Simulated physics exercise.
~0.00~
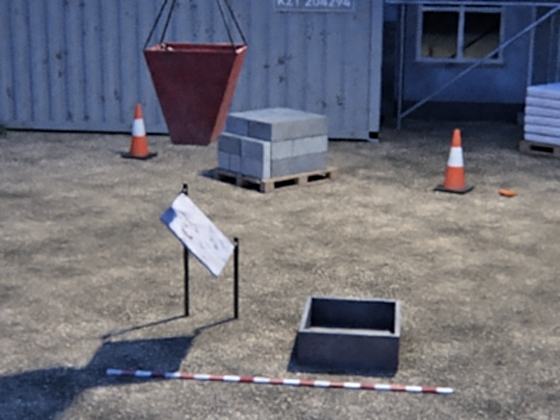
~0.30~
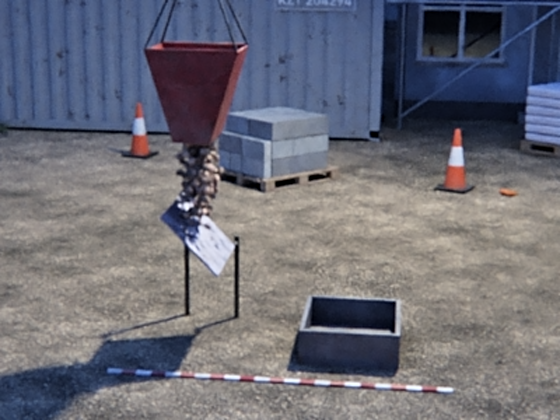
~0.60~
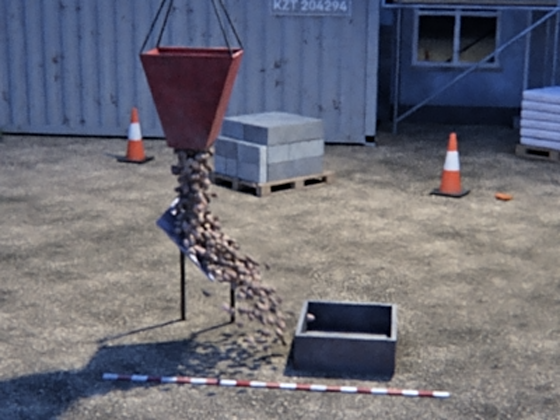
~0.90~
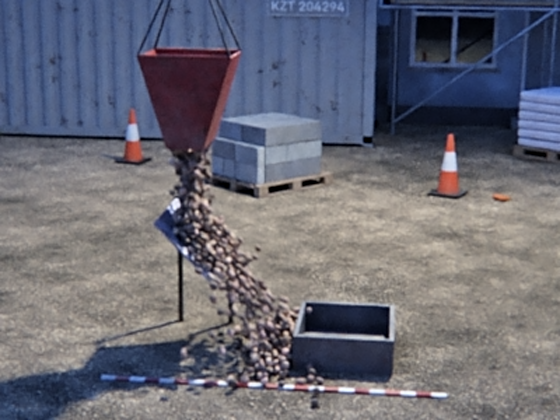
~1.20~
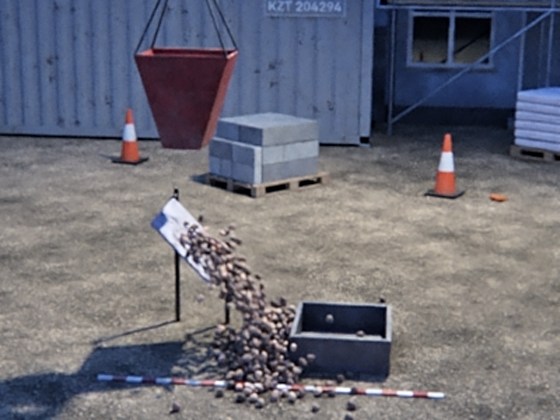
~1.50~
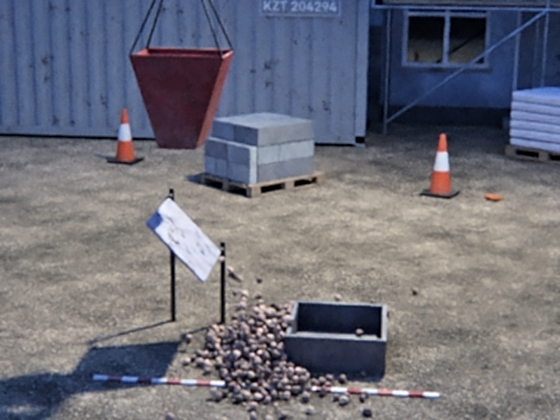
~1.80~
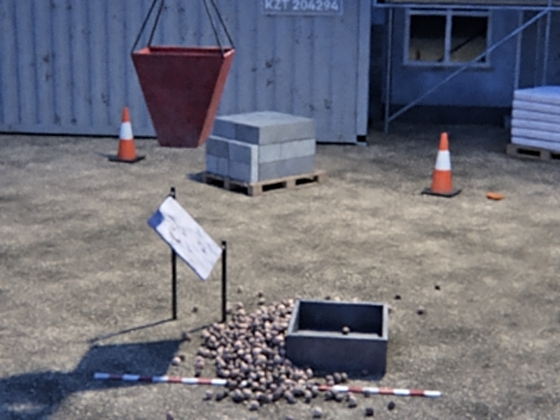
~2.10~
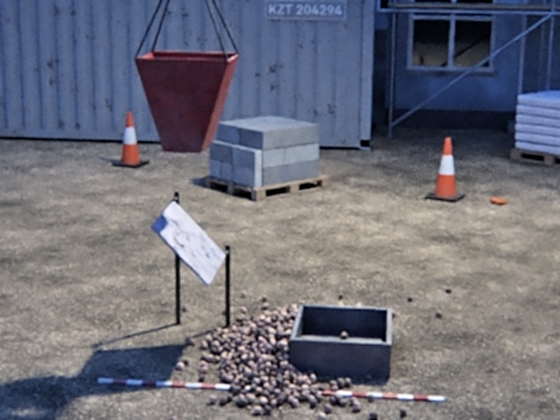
A gravel yard beside a grey shipping container is seen from slightly above, through a gently swaying view. A red hopper hangs on cables at upper left, above a tilted pale plate on black posts, with a dark open bin to the right, a striped red-and-white staff in front, and grey blocks between two orange cones behind. The hopper opens and brownish cobbles pour onto the plate. They slide down to the right and pile up short of the bin until the hopper empties. Most settle left of the bin, some scatter beside and beyond it, and very few land inside.
